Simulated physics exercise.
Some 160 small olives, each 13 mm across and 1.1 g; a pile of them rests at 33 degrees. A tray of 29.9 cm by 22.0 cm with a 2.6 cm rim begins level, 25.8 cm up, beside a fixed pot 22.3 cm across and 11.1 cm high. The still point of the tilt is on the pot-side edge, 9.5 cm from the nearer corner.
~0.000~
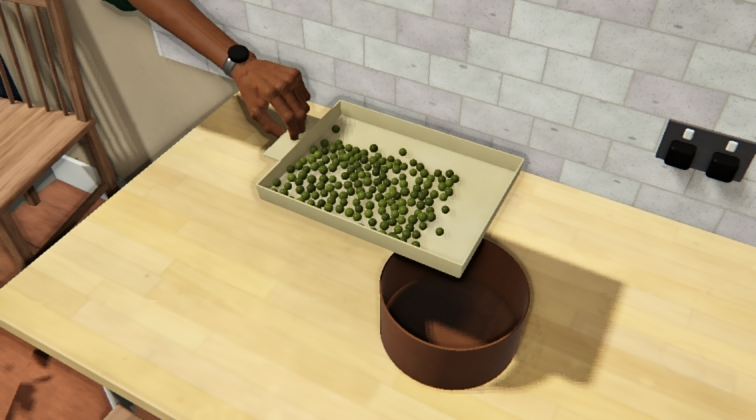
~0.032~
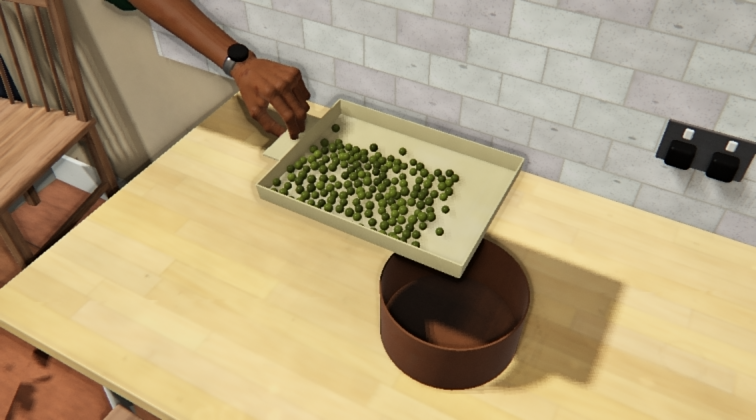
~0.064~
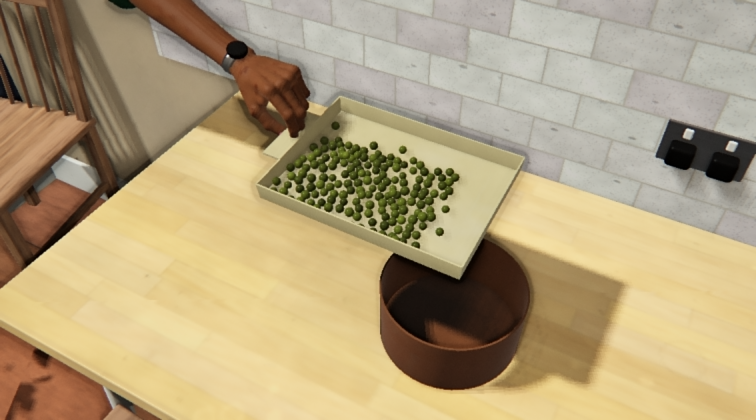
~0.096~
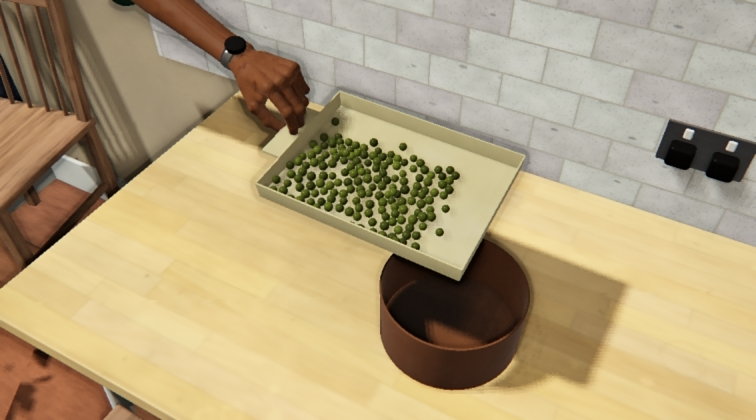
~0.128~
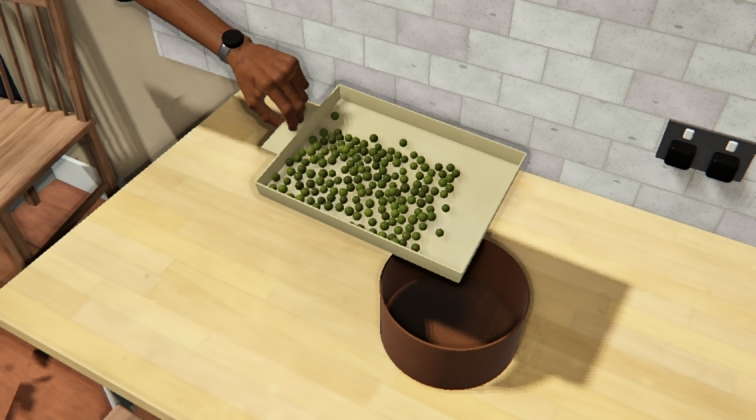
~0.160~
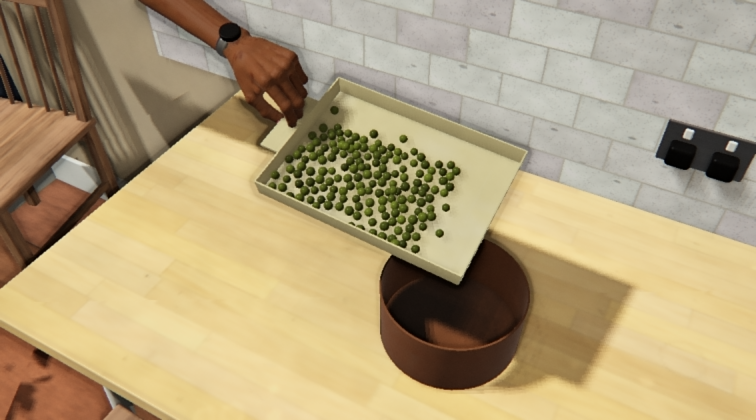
A hand with a dark watch slowly raises the far left side of a shallow beige tray, tilting it slightly toward a brown pot on a wooden counter, while the small green olives scattered across it stay nearly in place.
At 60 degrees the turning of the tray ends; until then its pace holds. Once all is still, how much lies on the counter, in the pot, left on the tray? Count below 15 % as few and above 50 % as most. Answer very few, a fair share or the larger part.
Counter very few, pot very few, tray the larger part.
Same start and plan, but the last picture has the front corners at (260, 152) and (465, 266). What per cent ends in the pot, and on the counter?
Pot 0, counter 30.
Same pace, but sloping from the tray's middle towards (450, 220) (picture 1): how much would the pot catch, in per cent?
About 0 per cent.
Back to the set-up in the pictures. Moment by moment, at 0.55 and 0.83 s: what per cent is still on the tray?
About 100, 100.
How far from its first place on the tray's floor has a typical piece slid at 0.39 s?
Some 2 cm.
After 0.39 s, tilt 35 degrees; the tray holds 100 %, the pot 0 %.
After 0.55 s, tilt 52 degrees; the tray holds 100 %, the pot 0 %.
After 0.83 s, tilt 60 degrees; the tray holds 100 %, the pot 0 %.
By 1.7 s all is still; counter 0 %, pot 0 %, tray 100 %.
